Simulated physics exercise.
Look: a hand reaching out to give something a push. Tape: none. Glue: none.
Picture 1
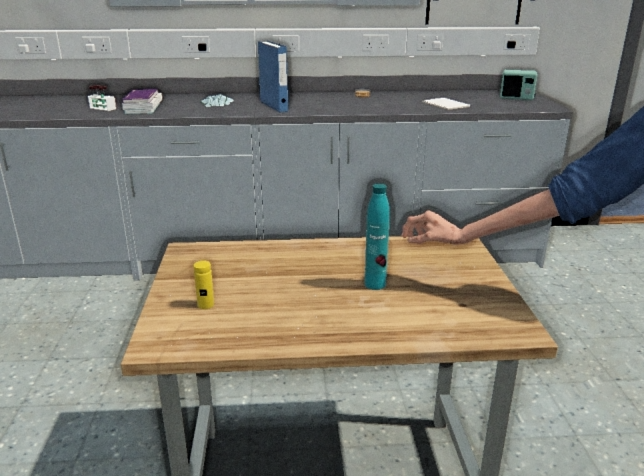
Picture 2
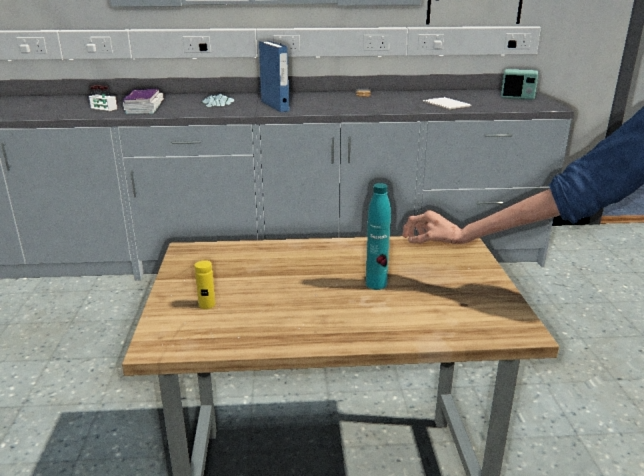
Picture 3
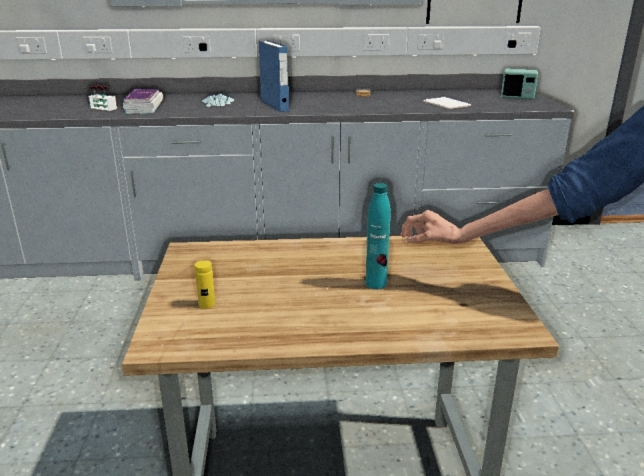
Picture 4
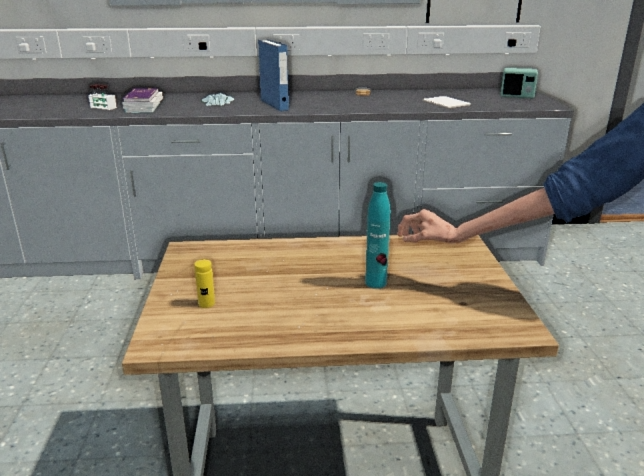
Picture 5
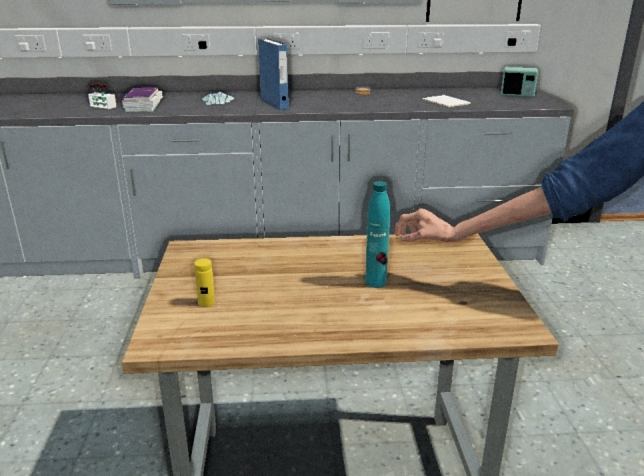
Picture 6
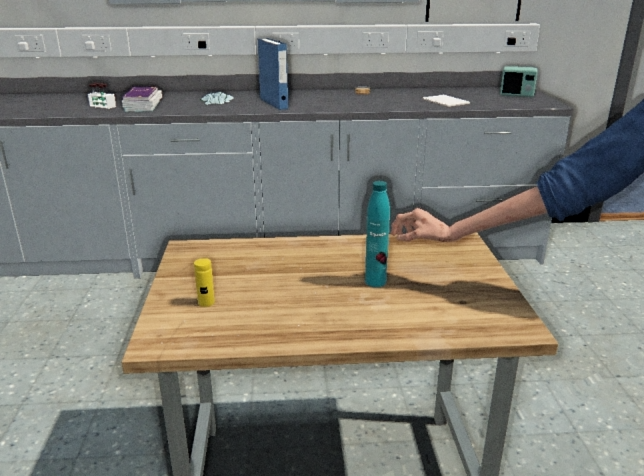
In the video, a turquoise bottle and a small yellow container stand on a wooden table while a hand reaches in from the right near the bottle, its fingers shifting slightly and the objects staying almost still.
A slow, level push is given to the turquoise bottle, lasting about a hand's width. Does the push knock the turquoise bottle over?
Yes, it goes over.
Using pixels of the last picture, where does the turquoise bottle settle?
It winds up at roughly (310, 276).
Then, 0.40 s on from there, turquoise bottle turned 13° from how it was put near (365, 234).
Then, 0.70 s on from there, turquoise bottle turned 44° from how it was put near (337, 243).
Then, 0.80 s on from there, turquoise bottle on its side near (316, 264).
Then, 0.90 s on from there, turquoise bottle on its side near (310, 275).
In the end, toppled on the table, turquoise bottle. At the end, from the last picture's camera, turquoise bottle near (310, 276).
